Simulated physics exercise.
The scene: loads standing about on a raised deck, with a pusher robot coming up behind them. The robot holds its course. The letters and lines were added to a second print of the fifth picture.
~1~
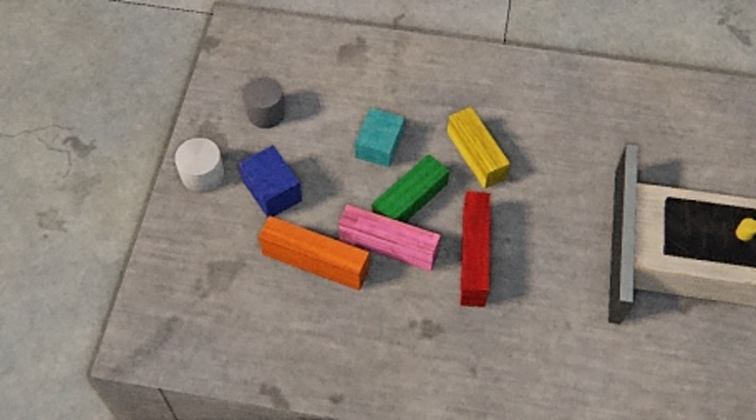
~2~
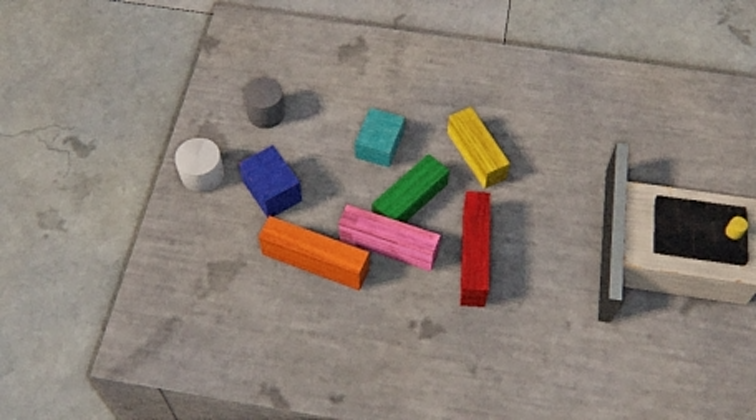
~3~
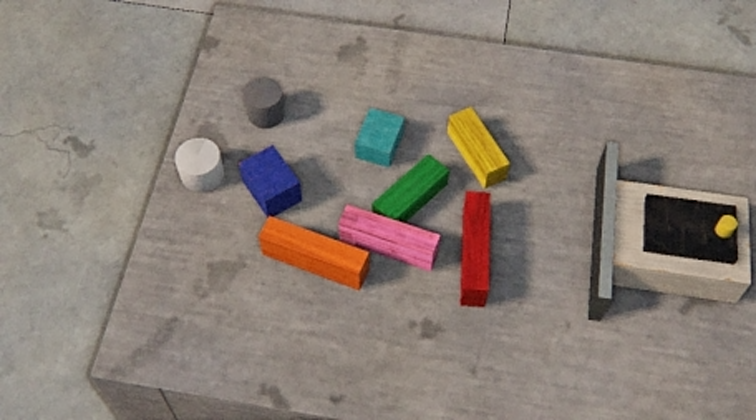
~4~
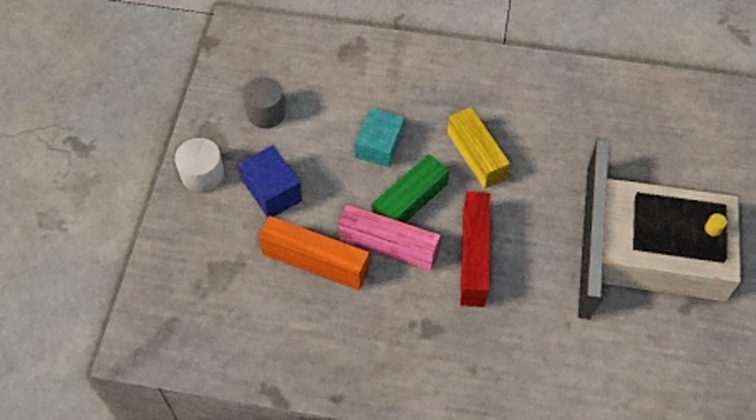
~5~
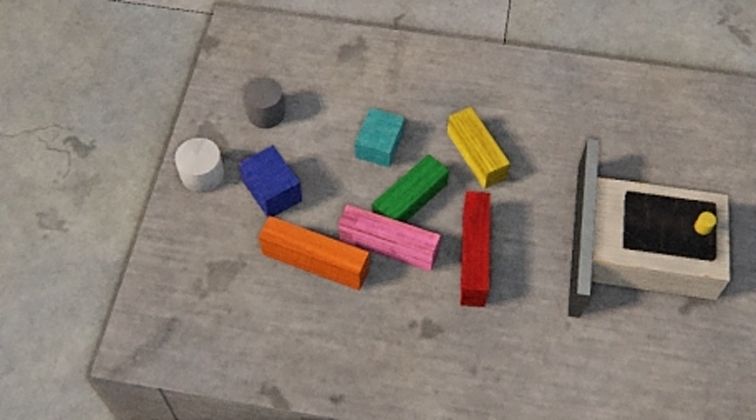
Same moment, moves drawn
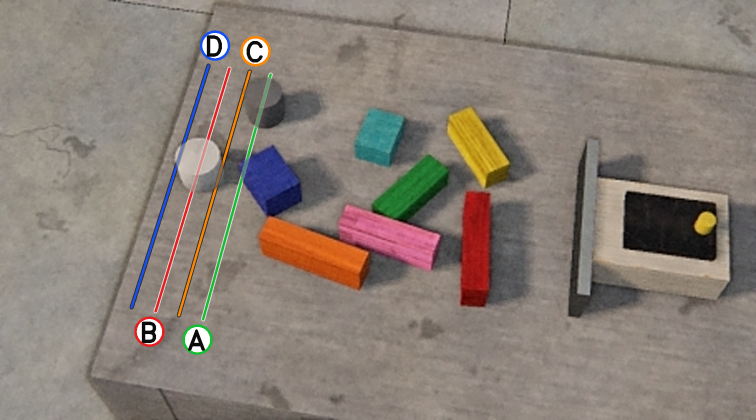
A pusher robot with a flat grey plate on its front slid slowly leftward across a grey deck, drawing a little nearer to the scattered colored blocks and two canisters, which all stayed still.
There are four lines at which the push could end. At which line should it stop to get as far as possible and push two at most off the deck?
No third one falls up to A.
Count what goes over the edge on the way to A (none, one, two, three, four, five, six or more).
In all, one.
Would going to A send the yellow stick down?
No.
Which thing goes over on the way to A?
The white canister.
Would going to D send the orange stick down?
Yes.
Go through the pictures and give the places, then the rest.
The first picture shows red stick (475, 248); white canister (199, 165); blue crate (270, 182).
The second picture shows robot (694, 228); orange stick (314, 254).
The third picture shows robot (683, 227); turquoise crate (380, 138).
The fourth picture shows robot (673, 225); green stick (411, 193).
The fifth picture shows robot (663, 224); red stick (475, 248); white canister (199, 165); blue crate (270, 182).
On the marked copy, A at (239, 188); B at (195, 181); C at (217, 184); D at (173, 178).
With A. Early on, robot (533, 204); yellow stick (450, 139); pink stick (373, 236).
Further on, robot (407, 185); blue crate (257, 178); orange stick (239, 246).
At the end, robot (309, 171); white canister over the edge; grey canister (193, 75); one fallen.
As for the rest, B drops six; C drops five; D drops seven.
